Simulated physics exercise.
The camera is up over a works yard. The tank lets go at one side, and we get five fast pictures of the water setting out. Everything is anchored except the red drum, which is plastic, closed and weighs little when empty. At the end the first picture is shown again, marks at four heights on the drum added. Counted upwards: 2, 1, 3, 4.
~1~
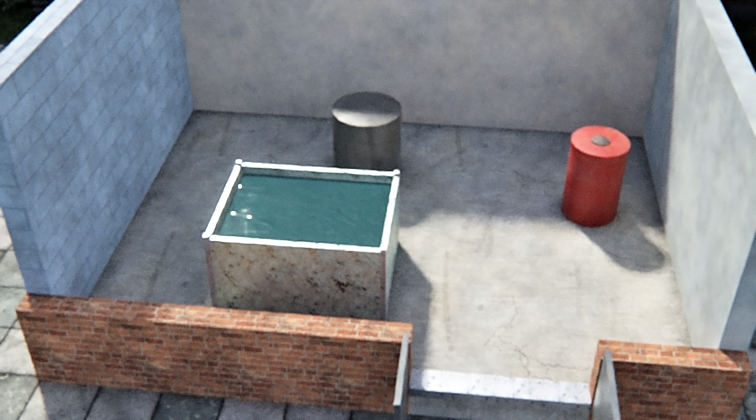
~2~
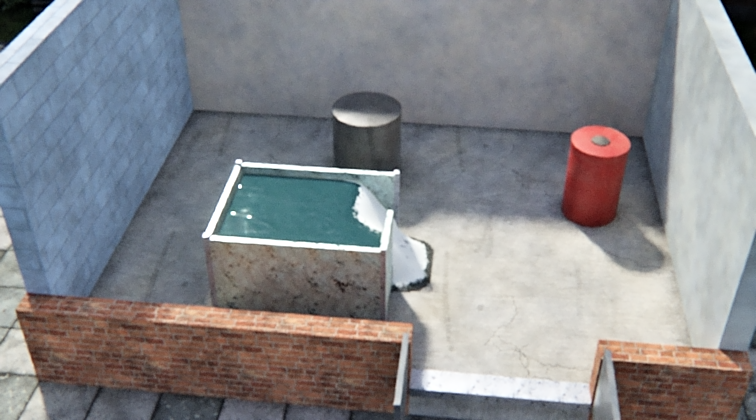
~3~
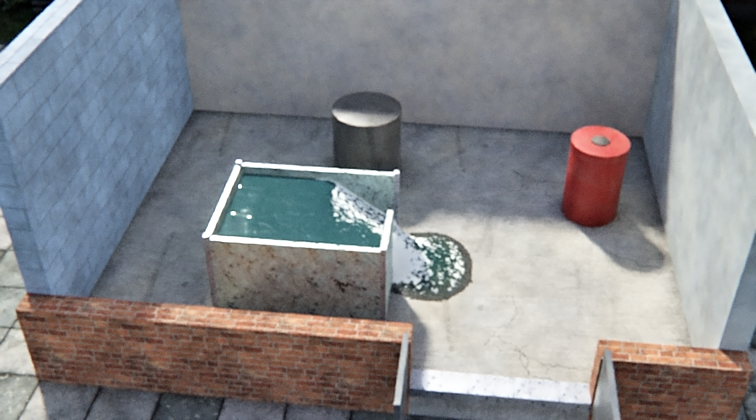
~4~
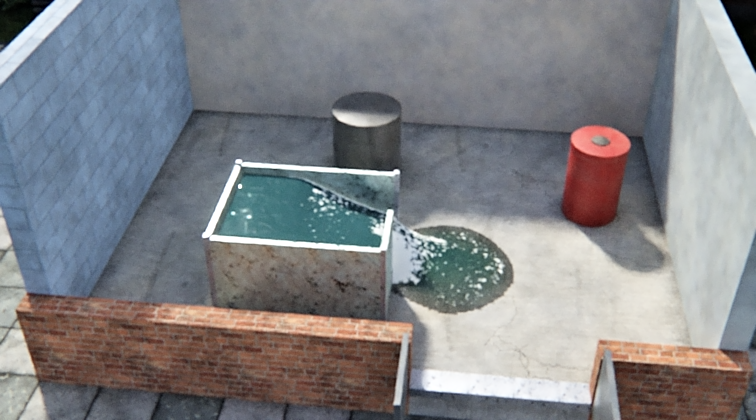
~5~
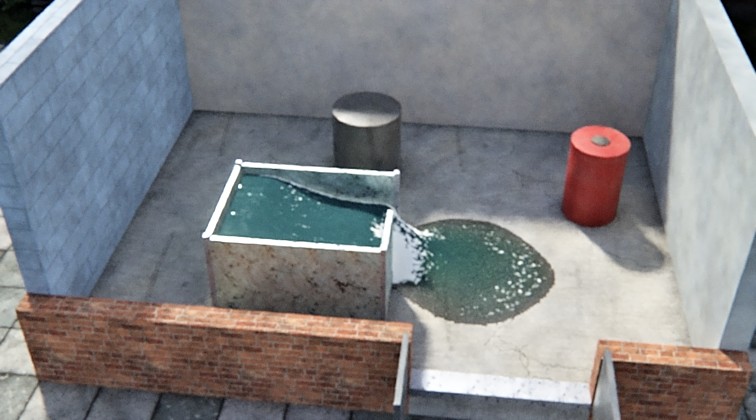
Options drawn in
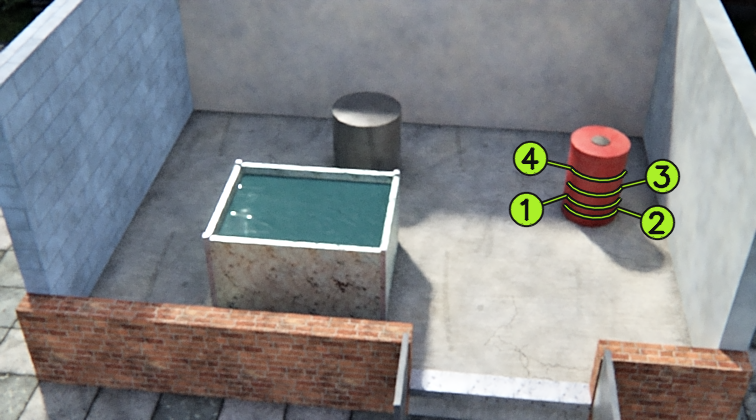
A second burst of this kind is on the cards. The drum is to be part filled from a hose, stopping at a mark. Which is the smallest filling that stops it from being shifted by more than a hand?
Choose 1.
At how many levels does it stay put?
Three.
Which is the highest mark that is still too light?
It is 2.
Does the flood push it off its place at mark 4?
No, that is safe.
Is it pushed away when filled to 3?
No, that is safe.
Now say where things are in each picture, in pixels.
Lid of the red drum at (601, 141); tank full, its middle at (307, 211); open gate at (504, 336), in the first picture.
In the second picture, 1 % of the ground wet, in view closest to the drum at (420, 243).
In the third picture, 3 % of the ground wet, in view closest to the drum at (450, 242).
In the fourth picture, 5 % of the ground wet, in view closest to the drum at (492, 249).
Lid of the red drum at (601, 141); 8 % of the ground wet, in view closest to the drum at (511, 236), in the fifth picture.
On the marked copy, 1 at (594, 208); 2 at (592, 217); 3 at (596, 195); 4 at (599, 180); from the bottom up 2, 1, 3, 4.
If 1 is chosen, it does not move.
If 2 is chosen, it is pushed about its own width away.
If 3 is chosen, it does not move.
If 4 is chosen, it does not move.
